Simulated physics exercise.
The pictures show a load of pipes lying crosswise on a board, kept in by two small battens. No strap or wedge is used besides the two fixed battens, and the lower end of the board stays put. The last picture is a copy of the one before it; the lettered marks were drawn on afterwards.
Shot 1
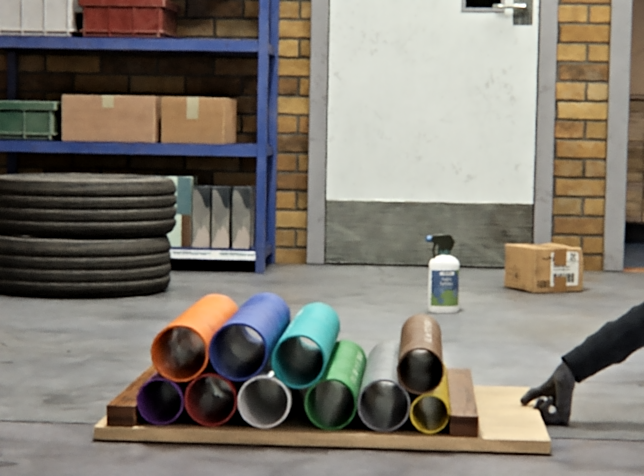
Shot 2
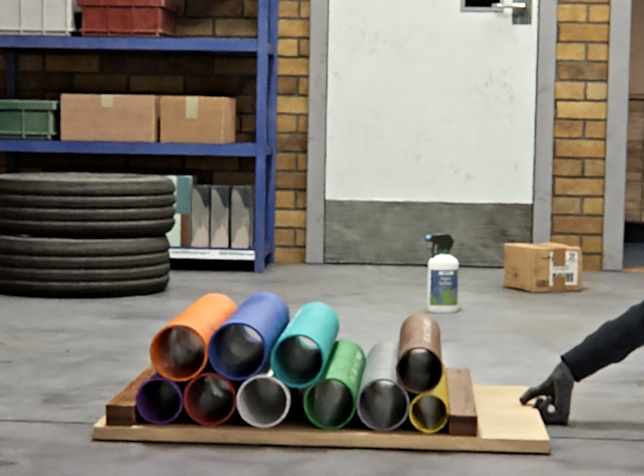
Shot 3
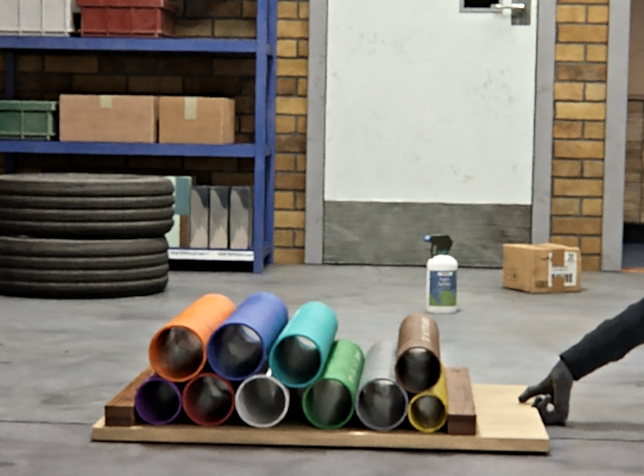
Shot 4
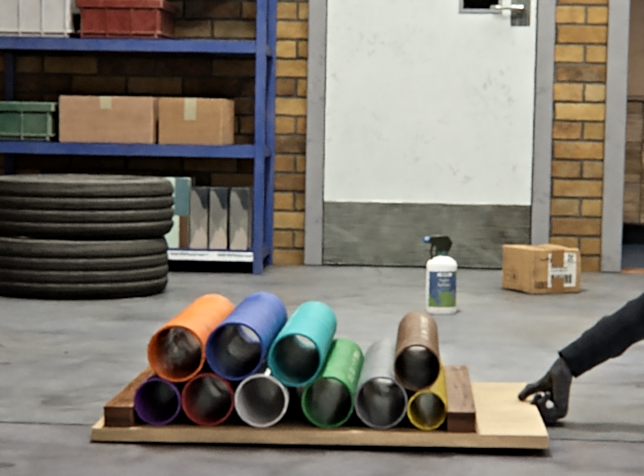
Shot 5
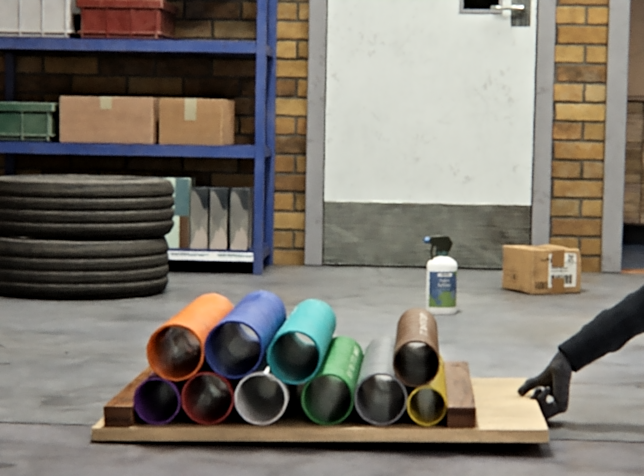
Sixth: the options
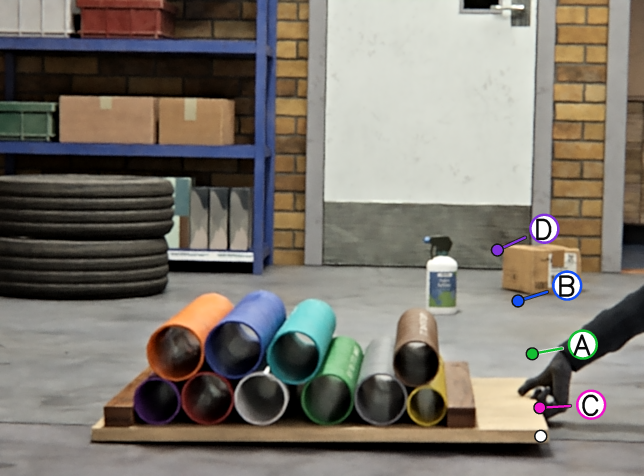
To begin with, a dark-gloved hand grips the right end of a wooden board on a workshop floor, with colourful pipes stacked crosswise between two small battens. The board then shifts very slightly to the left with its load, and the pipes keep the same arrangement throughout.
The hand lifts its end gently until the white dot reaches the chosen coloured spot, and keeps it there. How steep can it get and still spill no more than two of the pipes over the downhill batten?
Lift it to D and no more.
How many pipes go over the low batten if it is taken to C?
It comes to none.
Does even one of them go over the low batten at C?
At C: No.
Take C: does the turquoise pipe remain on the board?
Yes.
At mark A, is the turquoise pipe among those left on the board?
Yes, with A.
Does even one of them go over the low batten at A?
At A: No.
On the marked copy, A at (532, 354); B at (518, 301); C at (540, 408); D at (498, 250); the white dot at (540, 436).
With D. Early on, board at 16°.
Further on, board at 26°.
At the end, board at 26°, two over the low batten (blue, orange).
As for the rest, A none over the low batten; B one over the low batten (orange); C none over the low batten.
